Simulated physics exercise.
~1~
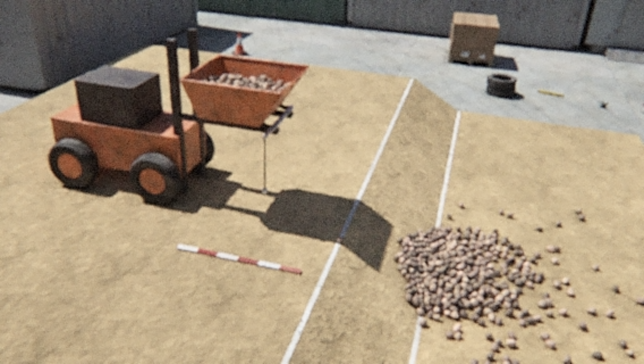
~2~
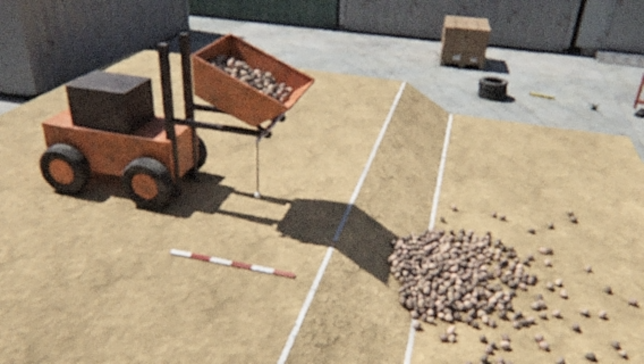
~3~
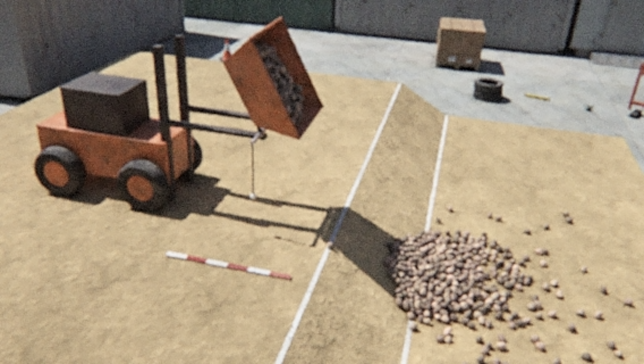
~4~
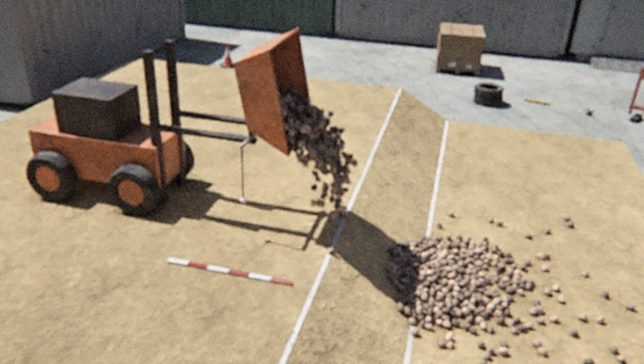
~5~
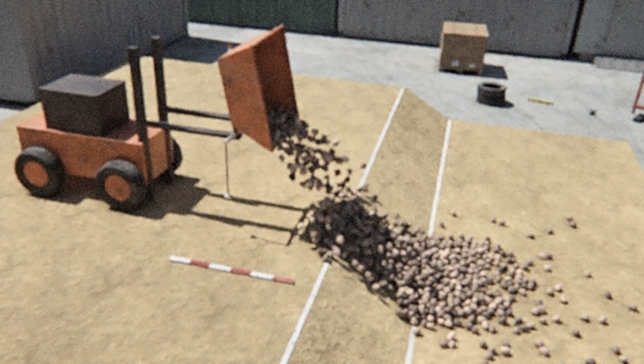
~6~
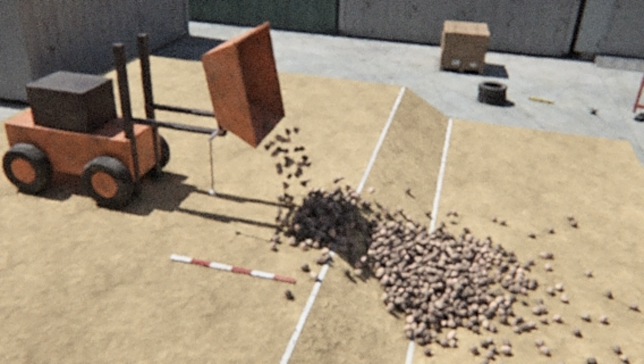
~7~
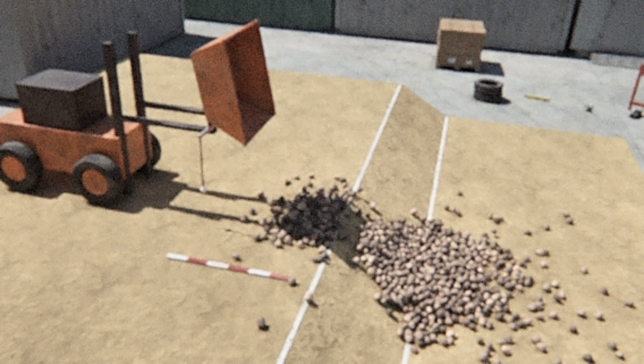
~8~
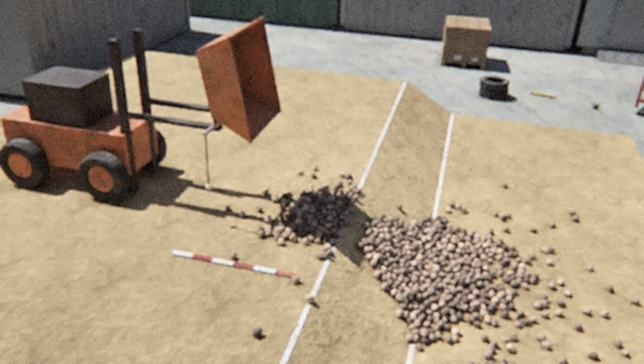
The clip opens on an orange forklift at the left of a sandy yard, holding up a skip of rounded cobbles, while an earlier heap lies at the foot of a bank edged by white lines. The skip tips forward to the right, gently and then steeply. Cobbles pour out as the forklift starts backing left, landing near the upper white line and spilling down the slope into the old heap. The stream thins to a few falling stones. Finally the empty skip stays tipped, with a dark pile on top and a broader heap below.
